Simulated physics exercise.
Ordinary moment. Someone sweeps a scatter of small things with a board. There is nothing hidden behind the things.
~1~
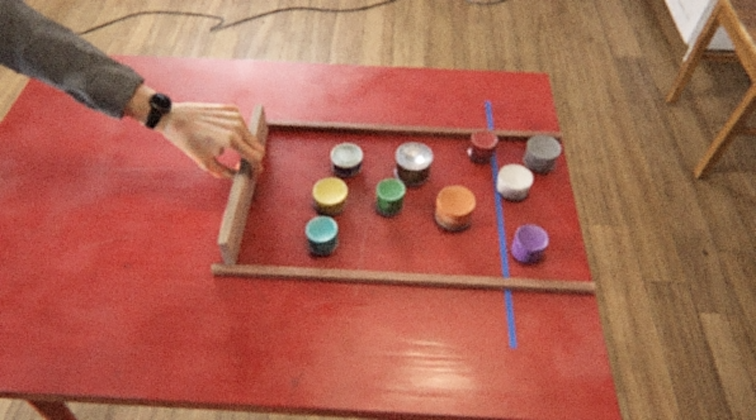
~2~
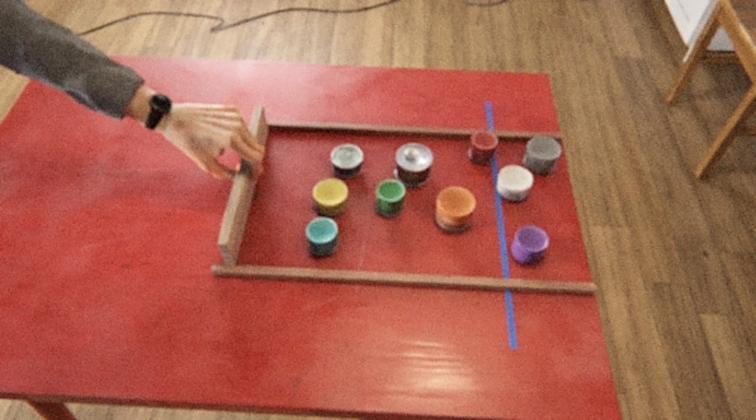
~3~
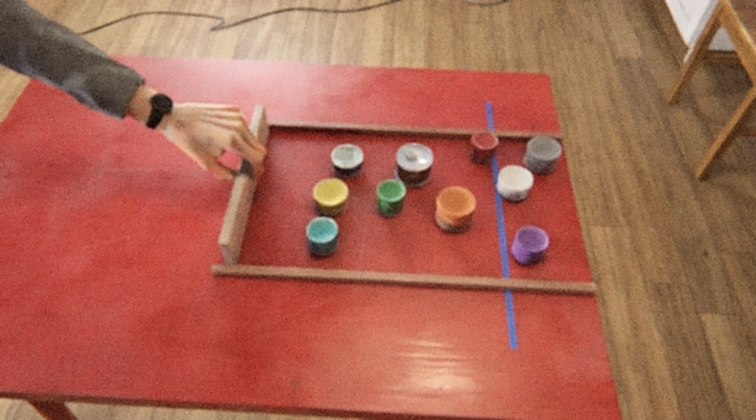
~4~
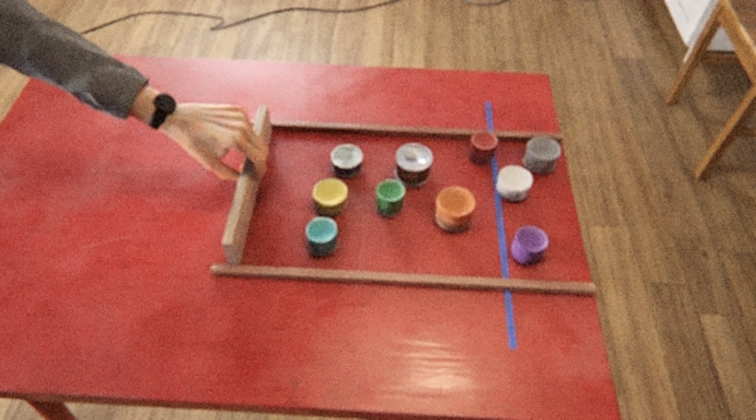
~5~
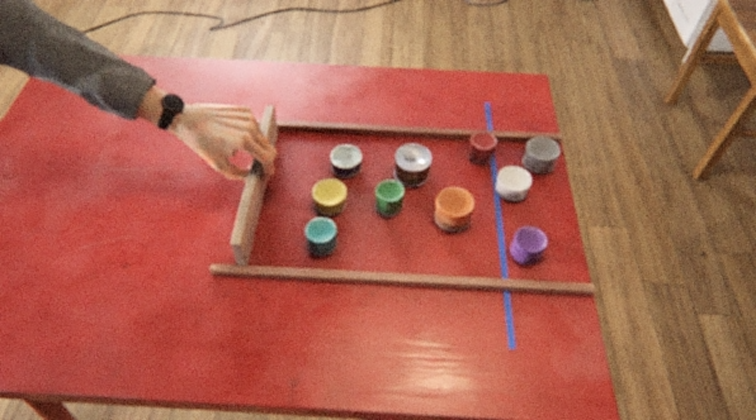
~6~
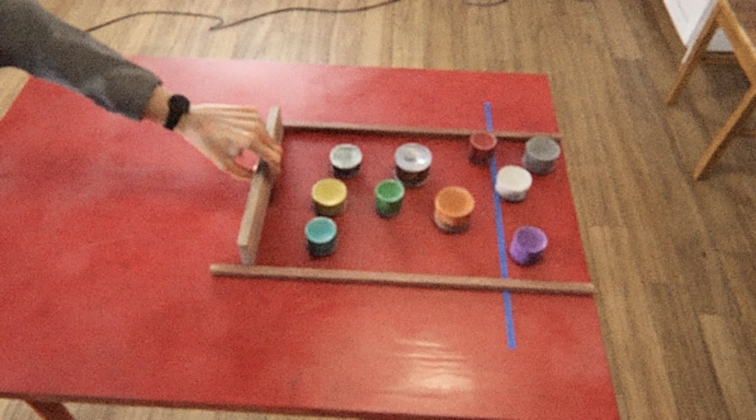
At first, a hand holds a wooden board upright at the left end of two wooden rails on a red table, with small colourful pots scattered to its right. The hand then slides the board slightly right, towards the pots, which stay in place near the blue tape.
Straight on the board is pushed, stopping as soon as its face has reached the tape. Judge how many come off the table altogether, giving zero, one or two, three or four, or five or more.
Honestly, the push sends none of them over the end.
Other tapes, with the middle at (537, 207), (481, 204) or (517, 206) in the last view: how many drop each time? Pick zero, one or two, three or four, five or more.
In order: Five or more, no fall at all, one to two.
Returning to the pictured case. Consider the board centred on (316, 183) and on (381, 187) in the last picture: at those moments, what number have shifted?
It comes to 2 for the first spot, 6 for the other.
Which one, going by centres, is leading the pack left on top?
White tin.
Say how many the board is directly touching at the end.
At rest, 5 are in contact.
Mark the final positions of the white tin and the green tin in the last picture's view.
The white tin at (572, 192), the green tin at (545, 196).
Soon after, none off yet; grey tin at rest near (541, 155); purple tub at rest near (528, 245); white tin at rest near (513, 184).
At rest, the number that fall off is zero.
